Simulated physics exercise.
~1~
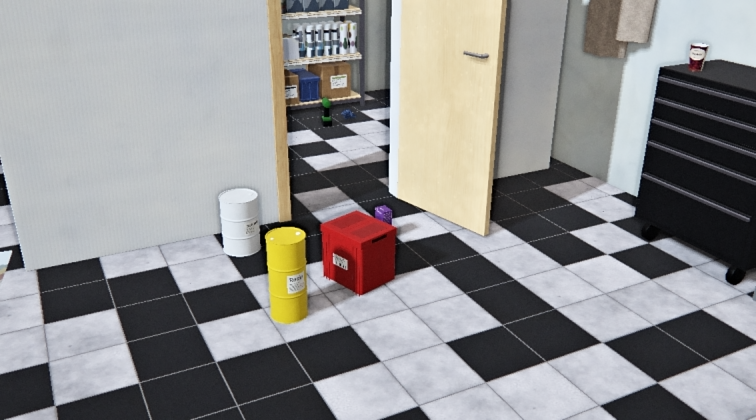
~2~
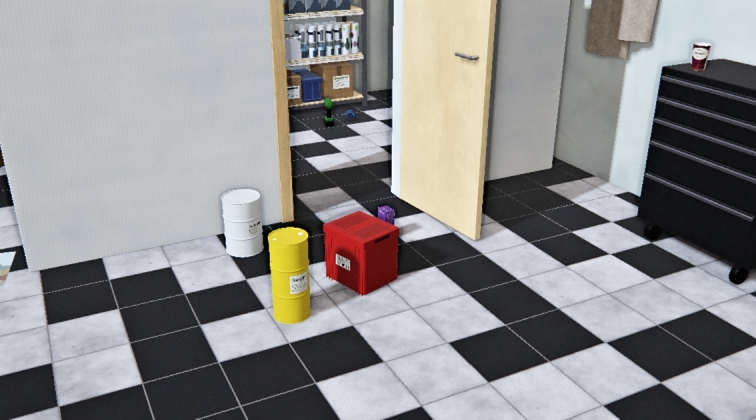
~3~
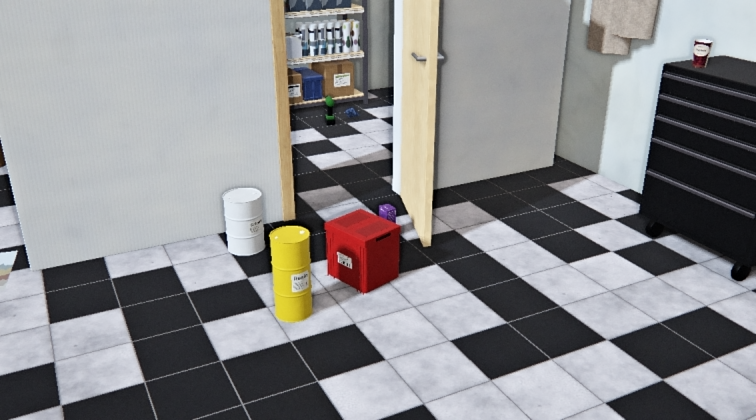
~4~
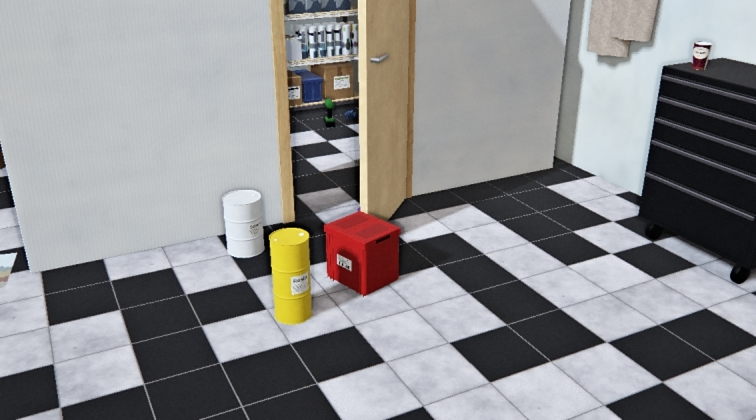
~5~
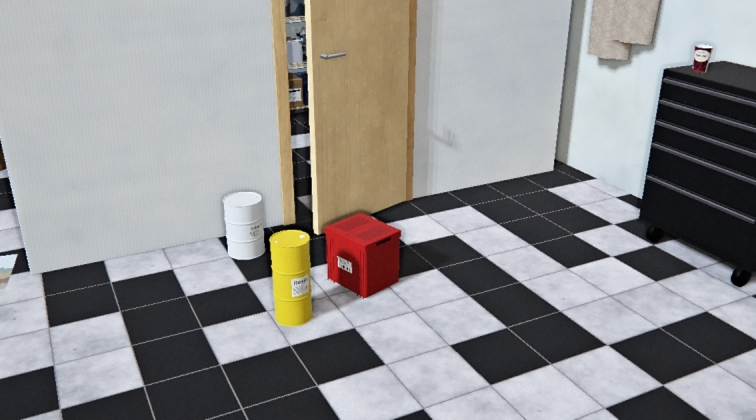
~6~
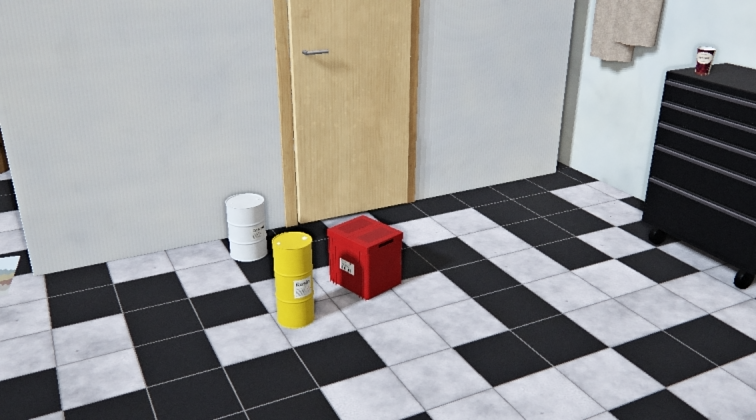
At the start, a wooden door stands wide open in a grey wall, showing stocked shelves beyond, while a white canister, a yellow canister and a red tote sit on the checkered floor in front. A small purple carton rests just behind the tote, near the doorway. The door begins to swing toward its frame, with nobody in view. As it sweeps past the tote, the purple carton drops out of sight. The gap narrows to a sliver, and finally the door shuts completely, with both canisters and the tote still in their places.
